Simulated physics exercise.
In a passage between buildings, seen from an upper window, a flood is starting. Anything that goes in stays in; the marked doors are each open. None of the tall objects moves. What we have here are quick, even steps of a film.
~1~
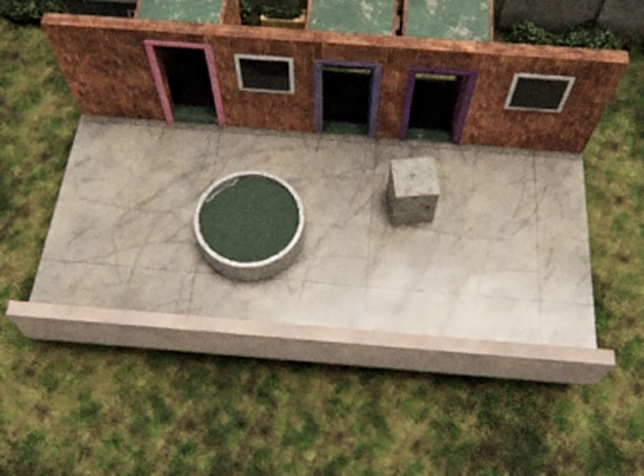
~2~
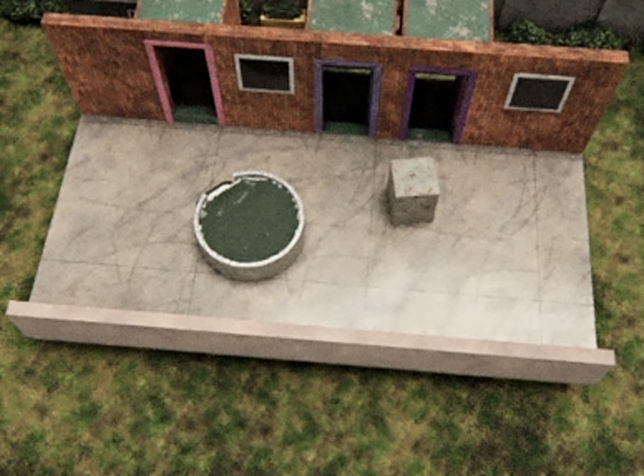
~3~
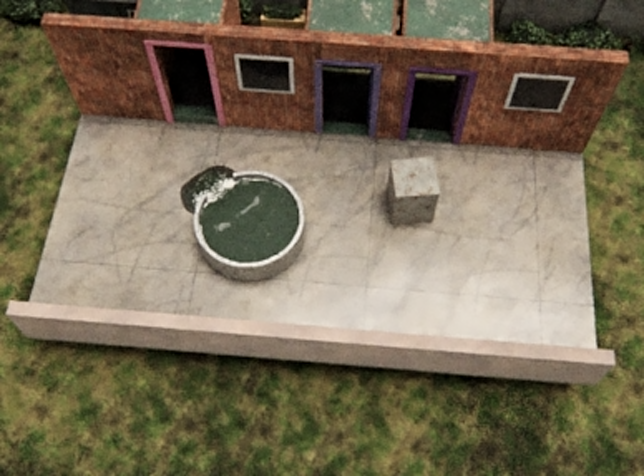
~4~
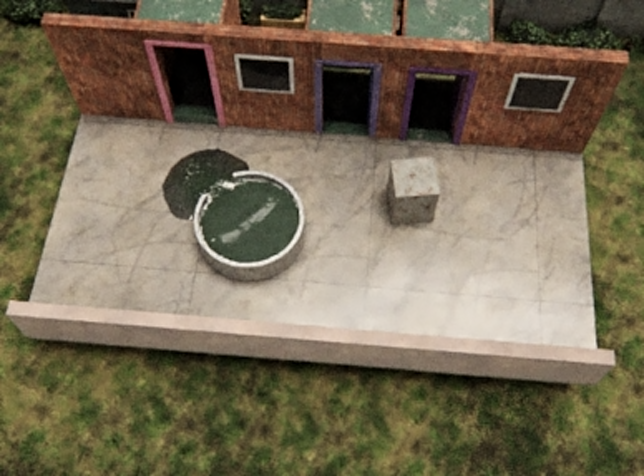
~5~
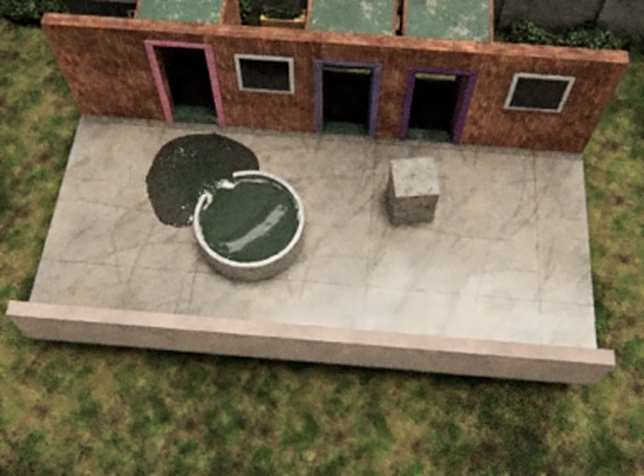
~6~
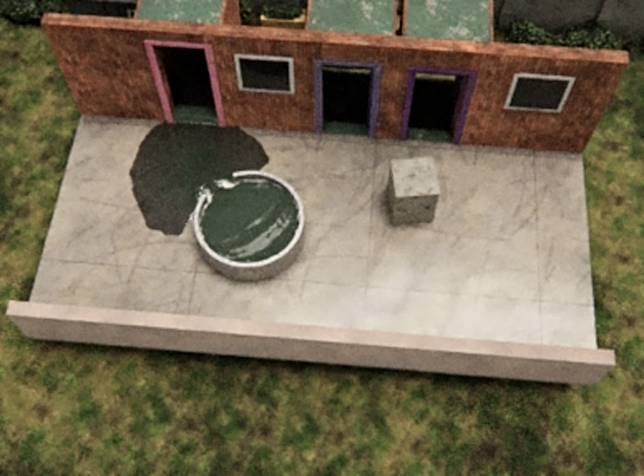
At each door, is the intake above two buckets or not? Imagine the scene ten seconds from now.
Outcome: Purple door: Two buckets at most. Blue door: Two buckets at most. Pink door: Two buckets at most.
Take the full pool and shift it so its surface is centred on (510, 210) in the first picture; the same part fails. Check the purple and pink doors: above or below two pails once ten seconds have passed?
Door check - the purple one crosses the line, the pink one doesn't reach it.
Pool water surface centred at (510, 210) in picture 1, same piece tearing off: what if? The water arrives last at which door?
The pink door comes last.
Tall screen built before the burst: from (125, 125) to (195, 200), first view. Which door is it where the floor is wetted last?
My pick is the purple-painted one.
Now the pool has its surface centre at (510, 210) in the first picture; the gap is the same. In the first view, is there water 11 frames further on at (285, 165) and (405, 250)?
Soaked, bone-dry.
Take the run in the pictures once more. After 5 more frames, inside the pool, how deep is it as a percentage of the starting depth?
72 percent or so.
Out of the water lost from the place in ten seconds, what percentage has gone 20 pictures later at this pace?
Result, approximate: 40 per cent.
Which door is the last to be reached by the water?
The one in purple.
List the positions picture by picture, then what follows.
In the first picture, the round tank at (249, 220) is whole and still.
In the second picture, the front is at a hidden place, out from the gap on the round tank's far side.
In the third picture, the front is at (189, 186), out from the gap on the round tank's far side.
In the fourth picture, the front is at (195, 156), out from the gap on the round tank's far side.
In the fifth picture, the front is at (179, 141), out from the gap on the round tank's far side.
In the sixth picture, water pours out on the round tank's far side and has run to (156, 132).
A moment on, water covers 15 % of the floor; the purple door not reached, the blue door not reached, the pink door wet at the sill, nothing in.
Next, water covers 20 % of the floor; the purple door not reached, the blue door not reached, the pink door wet at the sill, nothing in.
Then, water covers 20 % of the floor; the purple door not reached, the blue door wet at the sill, nothing in, the pink door wet at the sill, nothing in.
Later, water covers 25 % of the floor; the purple door wet at the sill, nothing in, the blue door wet at the sill, nothing in, the pink door wet at the sill, nothing in.
In the end, water covers 25 % of the floor; the purple door wet at the sill, nothing in, the blue door wet at the sill, nothing in, the pink door wet at the sill, nothing in.
